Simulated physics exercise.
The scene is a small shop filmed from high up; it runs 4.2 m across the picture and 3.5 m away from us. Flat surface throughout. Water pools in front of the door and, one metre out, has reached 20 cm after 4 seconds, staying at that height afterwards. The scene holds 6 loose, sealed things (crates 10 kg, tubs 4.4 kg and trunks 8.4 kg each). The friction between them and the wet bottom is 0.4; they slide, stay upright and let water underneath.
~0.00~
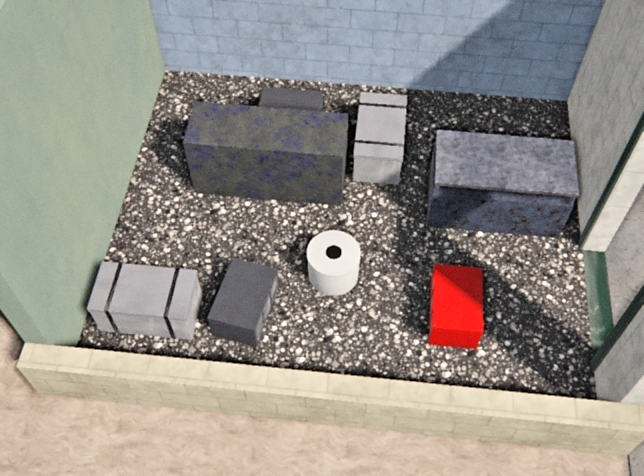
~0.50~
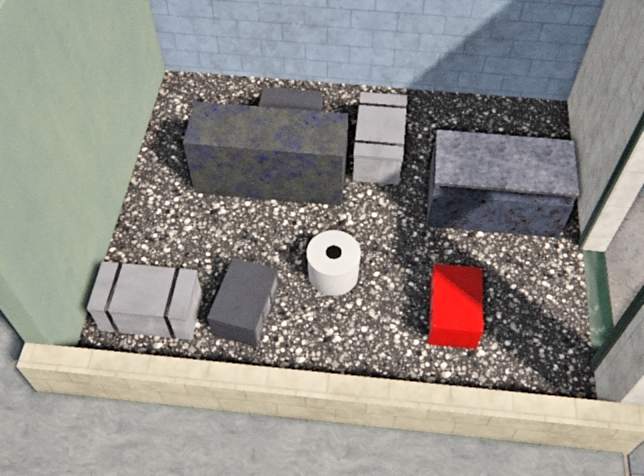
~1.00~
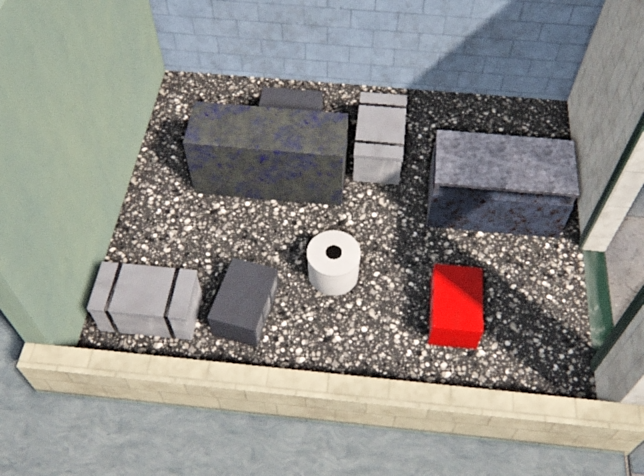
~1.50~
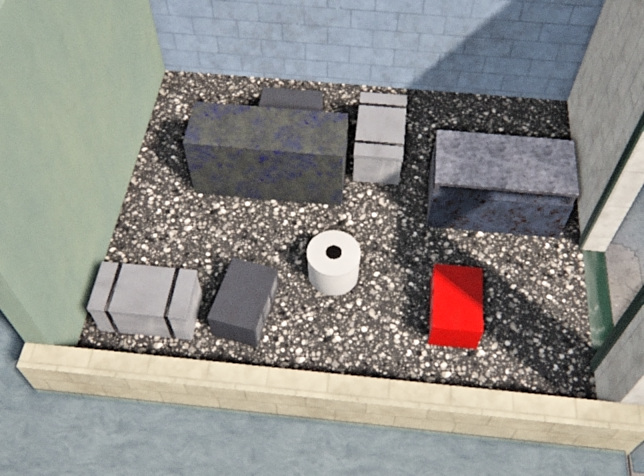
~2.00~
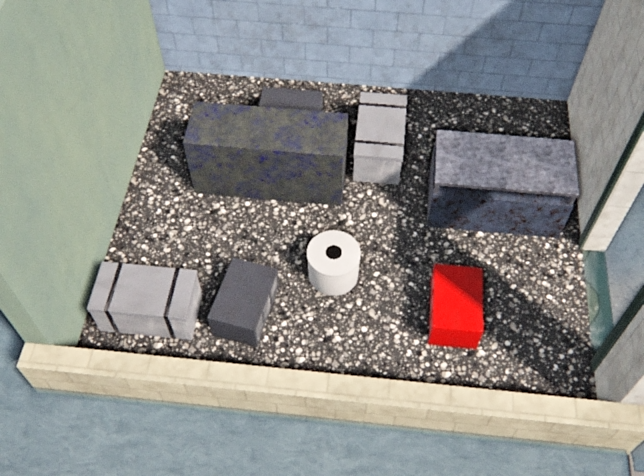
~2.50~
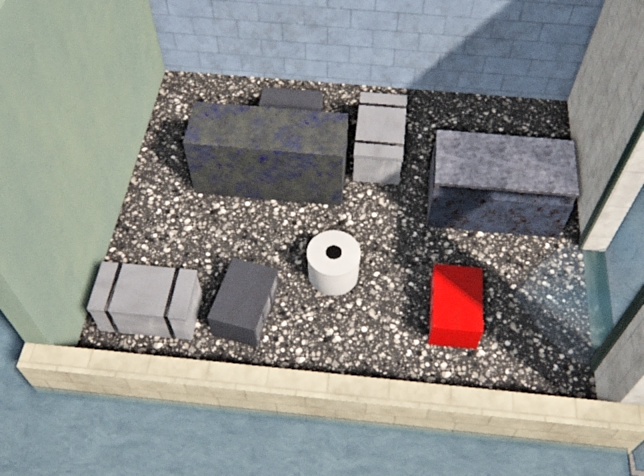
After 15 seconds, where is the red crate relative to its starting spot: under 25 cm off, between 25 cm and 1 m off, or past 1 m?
My guess is it drifts off a long way.
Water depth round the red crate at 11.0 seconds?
Somewhere close to 16 cm.
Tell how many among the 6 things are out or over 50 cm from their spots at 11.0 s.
By my tally, 4.
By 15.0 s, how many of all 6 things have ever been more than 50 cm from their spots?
I count 5 of them.
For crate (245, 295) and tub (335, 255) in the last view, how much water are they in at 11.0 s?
Depth approx. 11 cm / 4 cm.
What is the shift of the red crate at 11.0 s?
Around 250 cm from the start by that time.
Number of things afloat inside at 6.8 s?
The number is 4.
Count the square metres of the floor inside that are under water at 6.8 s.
Roughly 9.5 m2 of it is wet.
After 3.5 s the red crate is near (448, 297), 0.1 m from its start, aground; 0 afloat.
After 6.8 s the red crate is near (239, 328), 1.8 m from its start, afloat; 4 afloat.
After 11.0 s the red crate is near (127, 309), 2.7 m from its start, afloat; 6 afloat.
After 15.0 s the red crate is near (178, 284), 2.3 m from its start, afloat; 6 afloat.
